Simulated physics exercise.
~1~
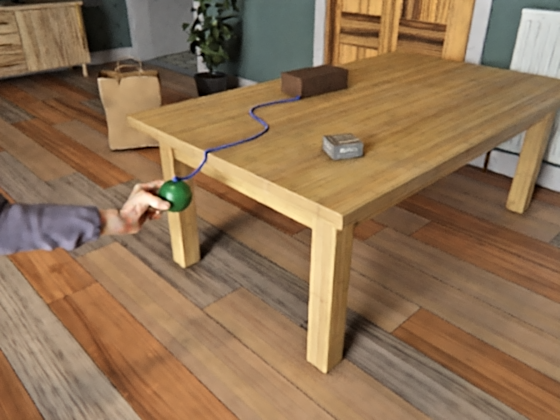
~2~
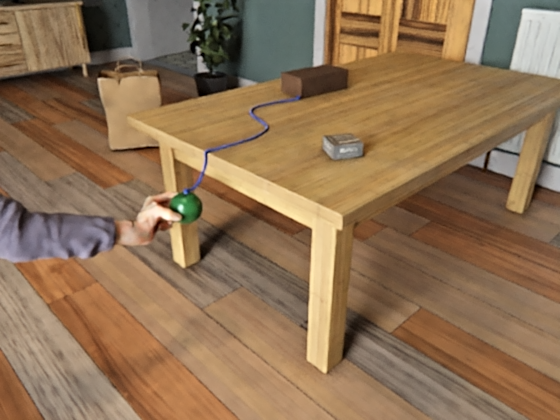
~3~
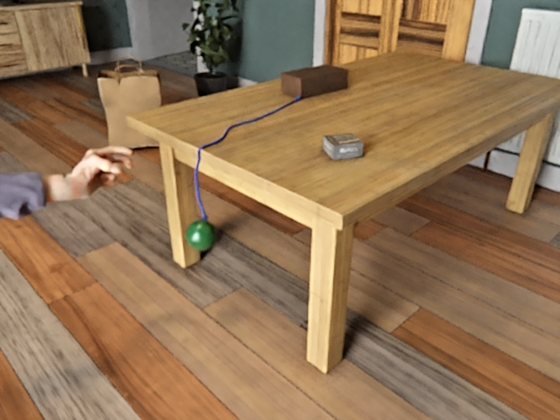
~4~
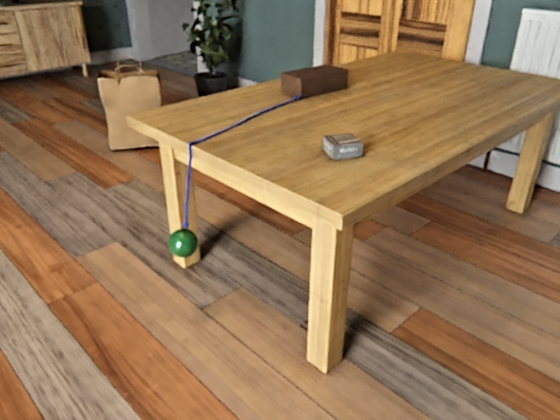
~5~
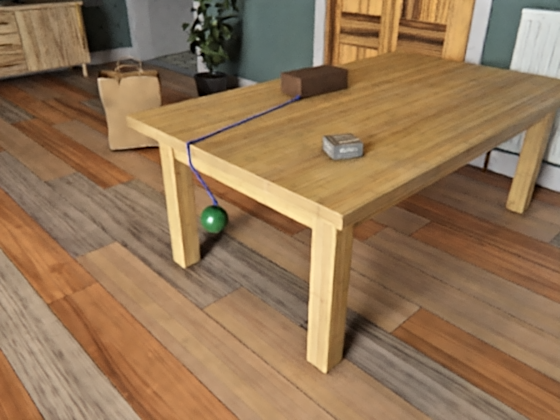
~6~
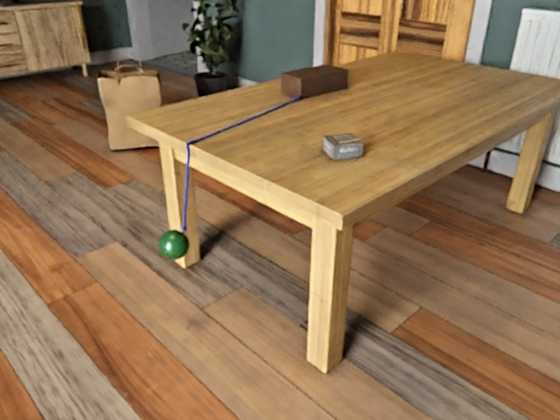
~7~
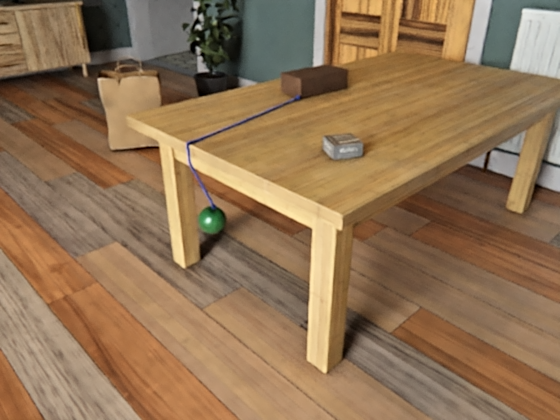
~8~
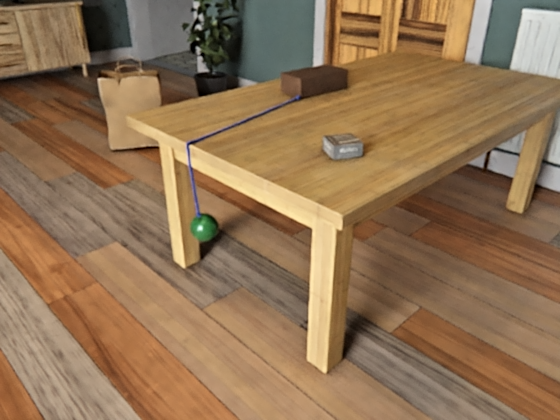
A green apple, tied to a blue string, is held by a hand just off the near left end of a pale wooden table, in a room with a plank floor seen from slightly above. The string runs across the tabletop to a brown brick at the back, and a small grey box sits nearer the middle. The hand shifts slightly right, then lets go and draws back out of view. The apple drops, the string pulls straight, and the apple swings left and right below the edge. It ends hanging there, with brick and box unmoved.
